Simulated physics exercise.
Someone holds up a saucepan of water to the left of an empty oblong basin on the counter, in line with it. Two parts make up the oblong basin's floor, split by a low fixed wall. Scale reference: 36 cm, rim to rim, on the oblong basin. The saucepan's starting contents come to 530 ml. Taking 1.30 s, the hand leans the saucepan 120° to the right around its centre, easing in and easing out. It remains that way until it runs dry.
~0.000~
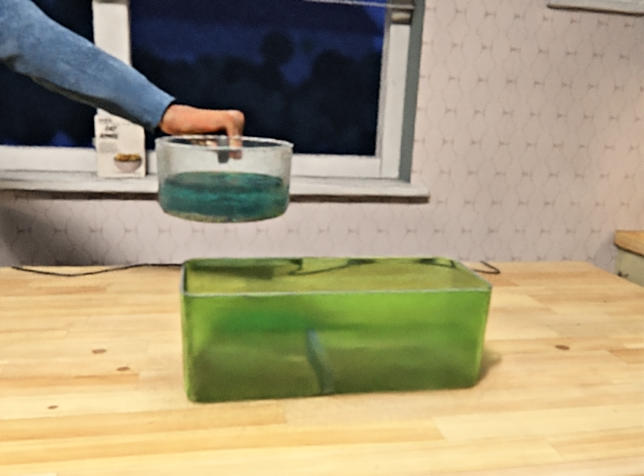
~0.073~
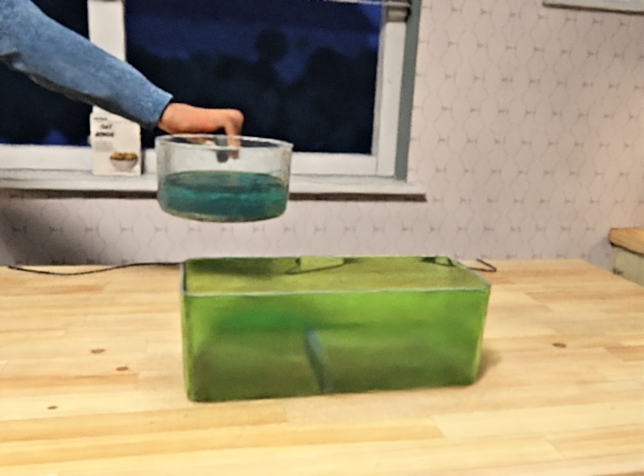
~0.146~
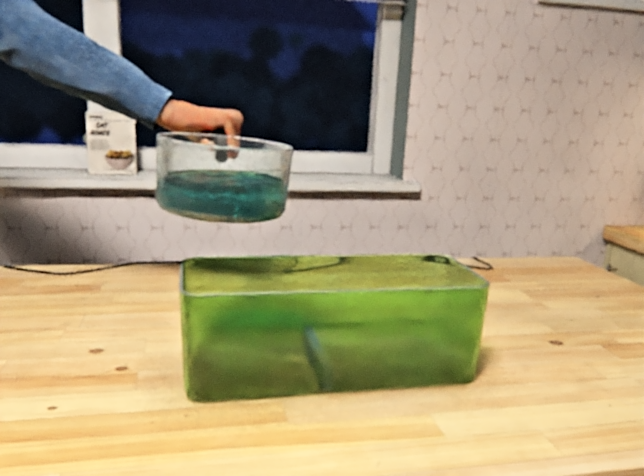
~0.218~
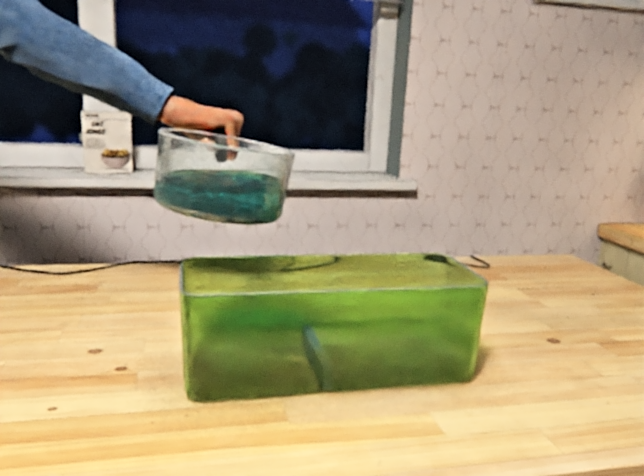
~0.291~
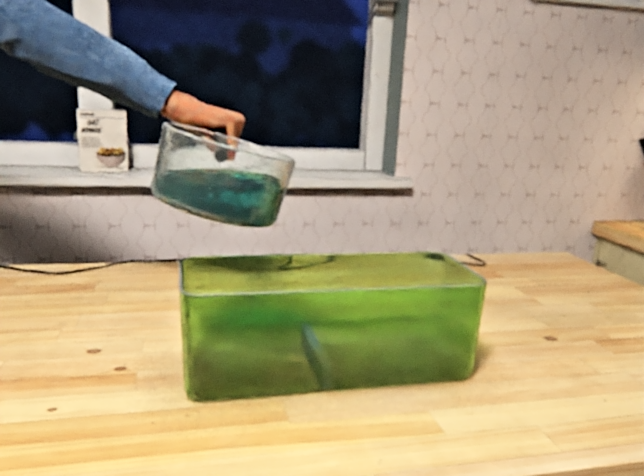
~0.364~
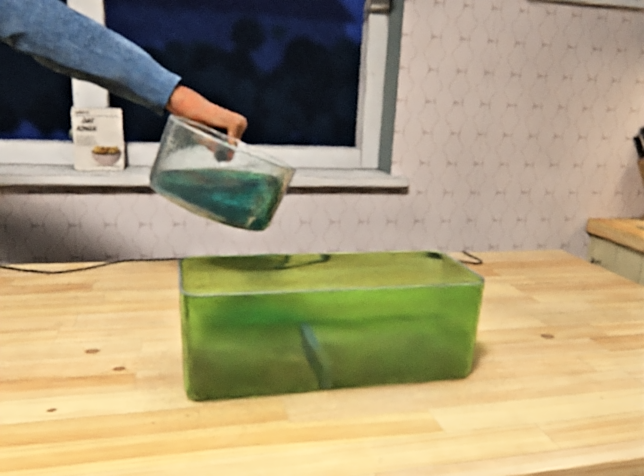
The video shows a hand in a blue sleeve holding a clear pan of blue-green water above the left part of a green, see-through oblong basin on a wooden counter, then gradually tilting the pan to the right.
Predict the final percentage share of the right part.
Right part: About 48 %.
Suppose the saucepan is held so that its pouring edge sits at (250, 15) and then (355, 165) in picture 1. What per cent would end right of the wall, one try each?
In order, 25 and 90 per cent.
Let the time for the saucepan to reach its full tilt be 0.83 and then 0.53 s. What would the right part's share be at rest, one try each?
About 40 %, then about 35 %.
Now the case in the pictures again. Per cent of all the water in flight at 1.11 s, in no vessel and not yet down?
I'd say some 5 per cent is in the air.
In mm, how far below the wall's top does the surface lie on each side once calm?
The left comes to roughly 14 mm and the right to roughly 18 mm.
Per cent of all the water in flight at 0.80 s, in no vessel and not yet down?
Roughly 26 percent.
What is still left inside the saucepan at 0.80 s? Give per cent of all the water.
I'd put it near 52 percent.
Then, 0.80 s in, the tilt is 81° and 51 per cent is still to pour, 6 is left of the wall and 17 right of it.
Then, 1.11 s in, the tilt is 114° and 5 per cent is still to pour, 45 is left of the wall and 45 right of it.
Then, 1.44 s in, the tilt is 120° and 0 per cent is still to pour, 52 is left of the wall and 48 right of it.
Then, 1.80 s in, the tilt is 120° and 0 per cent is still to pour, 52 is left of the wall and 48 right of it.
Finally, 52 per cent lies left of the wall, 48 right of it and 0 outside.
